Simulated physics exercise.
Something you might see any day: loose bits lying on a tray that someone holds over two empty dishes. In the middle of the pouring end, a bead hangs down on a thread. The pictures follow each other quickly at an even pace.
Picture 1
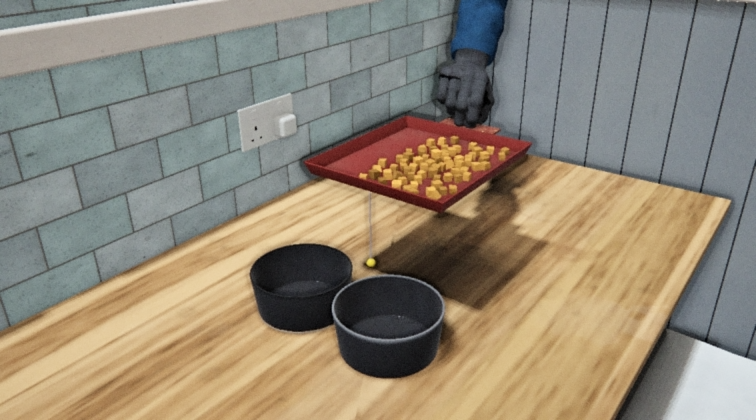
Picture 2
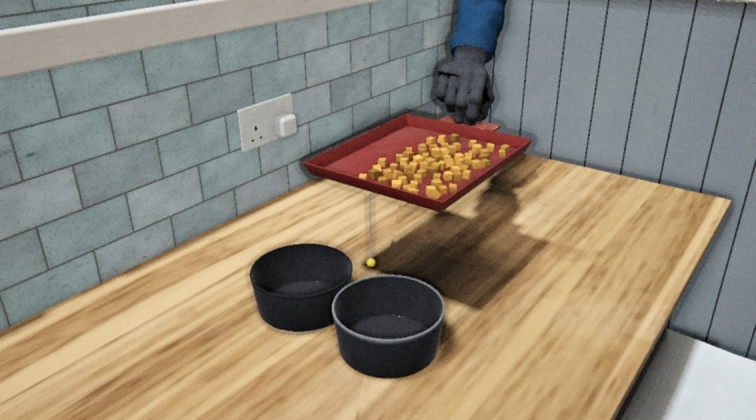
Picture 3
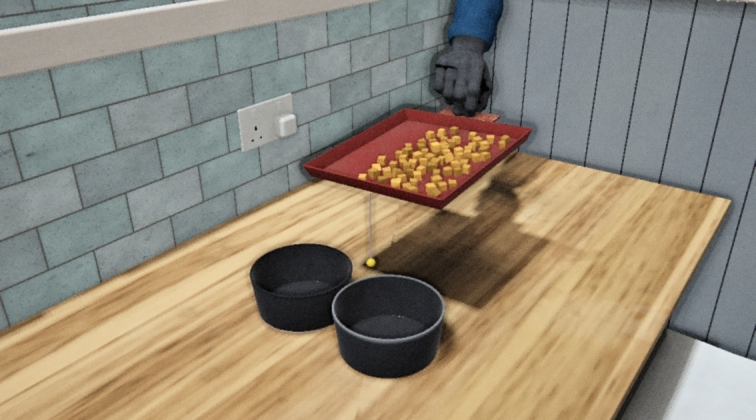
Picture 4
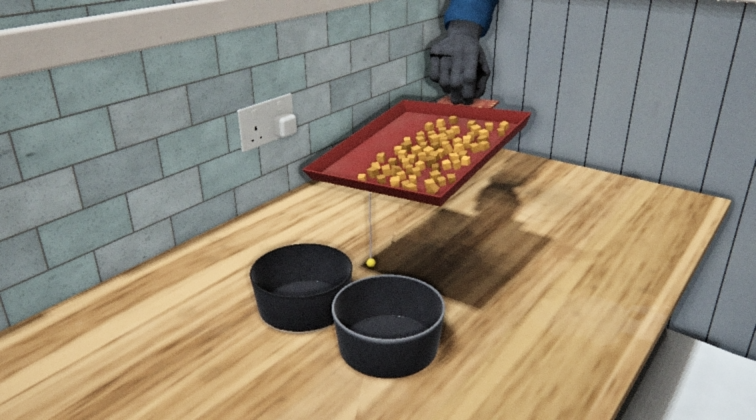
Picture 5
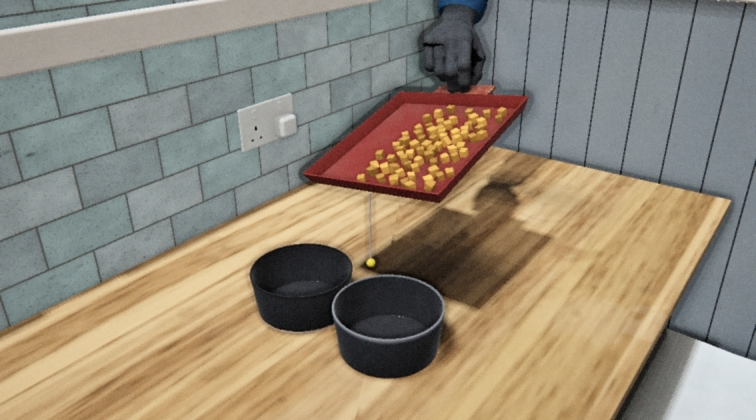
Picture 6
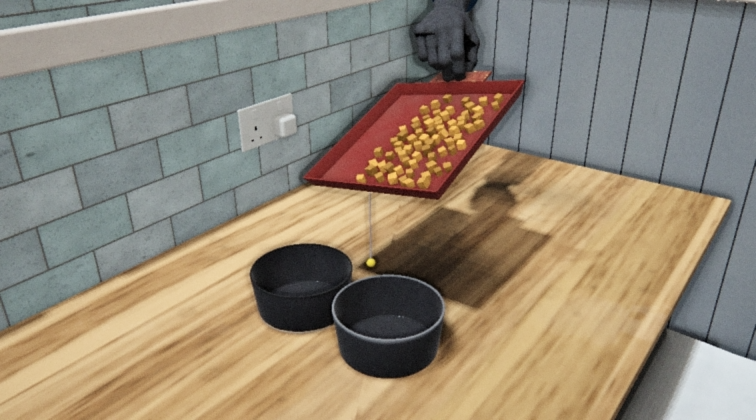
On a wooden worktop beside a tiled wall, two empty dark dishes sit below a red tray of croutons held by a gloved hand, which raises the far end, slanting the tray increasingly toward its lower left corner.
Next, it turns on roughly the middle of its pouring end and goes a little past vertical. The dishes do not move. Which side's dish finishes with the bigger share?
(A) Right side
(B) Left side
(B) Left side.
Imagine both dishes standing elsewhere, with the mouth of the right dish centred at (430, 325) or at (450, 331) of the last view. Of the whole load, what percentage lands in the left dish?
Trial 1 around 40 percent, trial 2 around 20 percent.
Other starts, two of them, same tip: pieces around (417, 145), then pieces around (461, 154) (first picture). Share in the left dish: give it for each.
Roughly 90 per cent, then roughly 90 per cent.
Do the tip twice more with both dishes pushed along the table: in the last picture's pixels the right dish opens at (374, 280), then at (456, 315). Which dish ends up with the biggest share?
The left-placed dish first, the left-placed dish second.
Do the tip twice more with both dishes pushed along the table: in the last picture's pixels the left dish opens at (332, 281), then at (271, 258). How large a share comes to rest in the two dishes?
First case 50 in a hundred, second case 60 in a hundred.
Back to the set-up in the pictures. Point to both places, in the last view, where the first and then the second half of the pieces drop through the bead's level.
The early half goes through (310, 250), the late half through (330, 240).
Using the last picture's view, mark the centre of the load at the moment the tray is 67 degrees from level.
(341, 177).
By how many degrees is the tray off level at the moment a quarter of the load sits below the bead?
85 degrees.
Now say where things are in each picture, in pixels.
Corners of the pouring end at (311, 161) and (441, 199), level; middle of the load at (430, 164), croutons; left dish at (267, 308); right dish at (354, 351); bead on its thread at (371, 263), in the first frame.
Corners of the pouring end at (310, 162) and (441, 199), level; middle of the load at (430, 163), in the second frame.
Corners of the pouring end at (310, 164) and (440, 196), tipped barely, lowest at the left corner; middle of the load at (430, 158), in the third frame.
Corners of the pouring end at (309, 168) and (438, 193), tipped a little, lowest at the left corner; middle of the load at (429, 152), in the fourth frame.
Corners of the pouring end at (309, 171) and (437, 190), tipped clearly, lowest at the left corner; middle of the load at (427, 146), in the fifth frame.
Corners of the pouring end at (309, 175) and (434, 187), tipped clearly, lowest at the left corner; middle of the load at (436, 140); left dish at (267, 308); right dish at (354, 351), in the sixth frame.
Soon after the last picture, tray tipped steeply; nearly all on the tray; a stray few in the left dish; a small part in the air.
A little later, tray tipped past a quarter turn; a stray few on the tray; most in the left dish; a small part outside both; a small part in the air.
Later still, tray tipped past a quarter turn; nearly all in the left dish; a small part outside both.
At rest, tray tipped past a quarter turn; none in the right dish; nearly all in the left dish; a small part outside both.
